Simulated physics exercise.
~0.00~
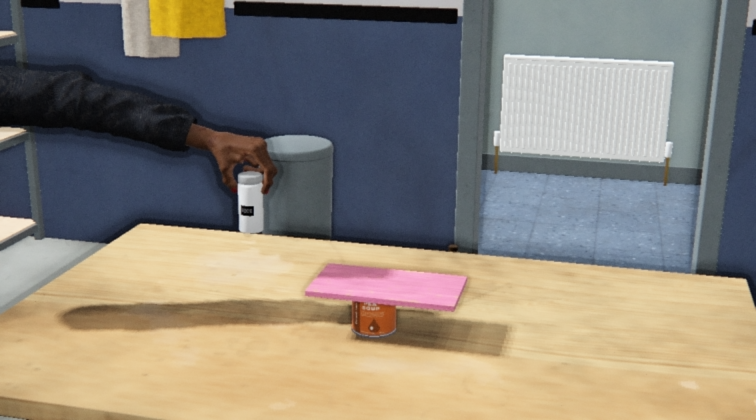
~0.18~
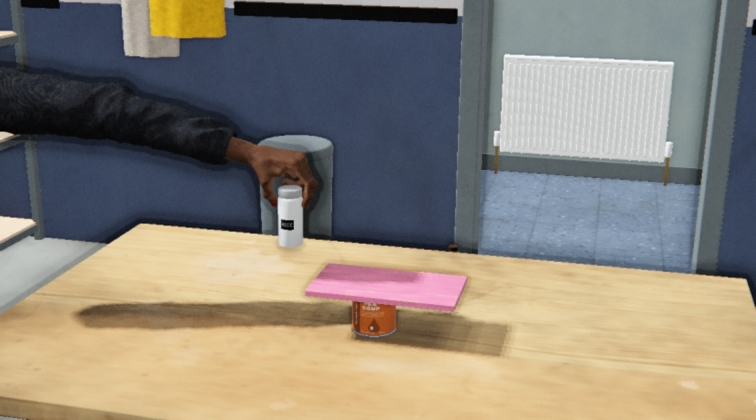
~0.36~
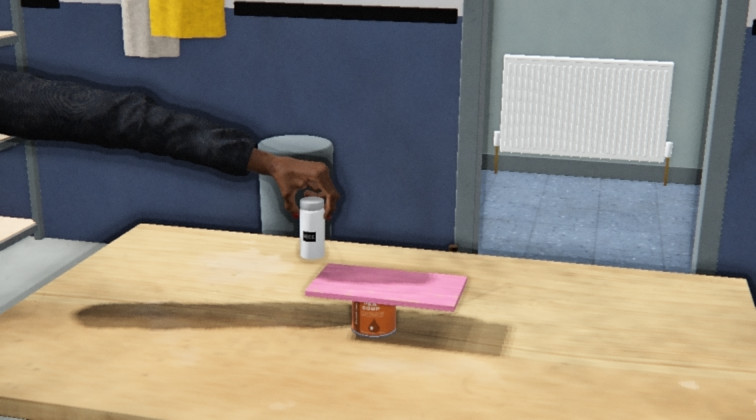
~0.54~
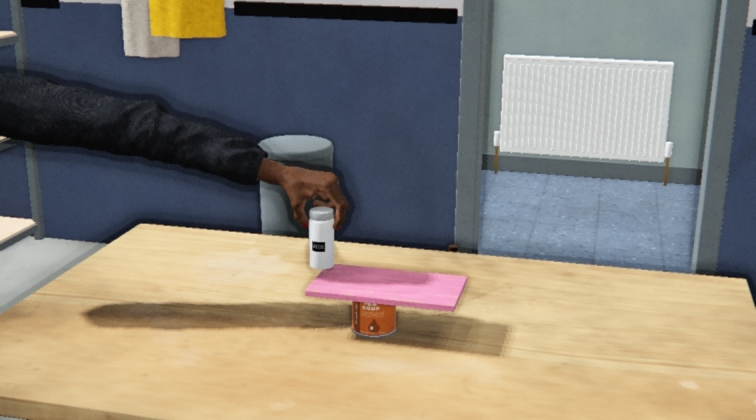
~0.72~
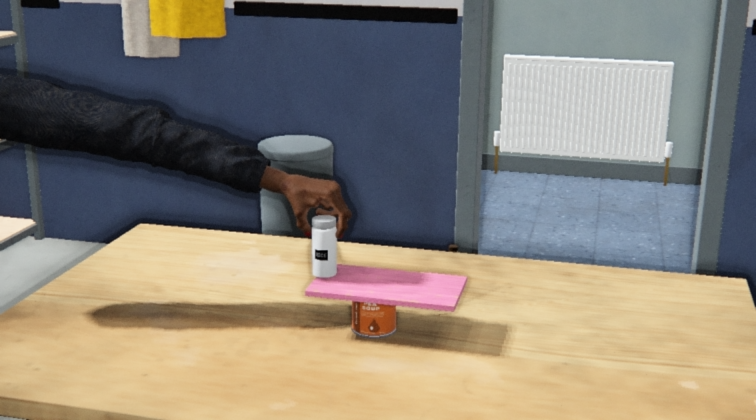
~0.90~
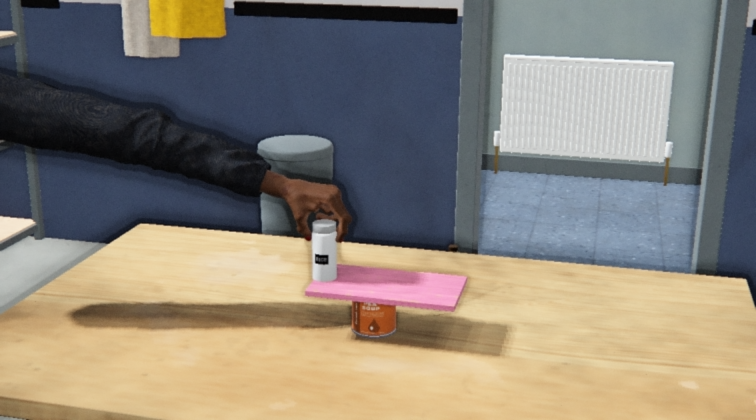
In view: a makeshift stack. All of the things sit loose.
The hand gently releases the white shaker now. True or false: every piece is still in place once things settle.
True.
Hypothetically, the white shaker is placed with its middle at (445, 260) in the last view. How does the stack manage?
Well, it crumbles then.
Around 1.50 s, nothing moves.
Around 2.30 s, white shaker resting near (324, 251).
Finally (3.5 s), all 3 still in place. Final places as the last picture's camera would see them, white shaker near (325, 251). The stack holds.
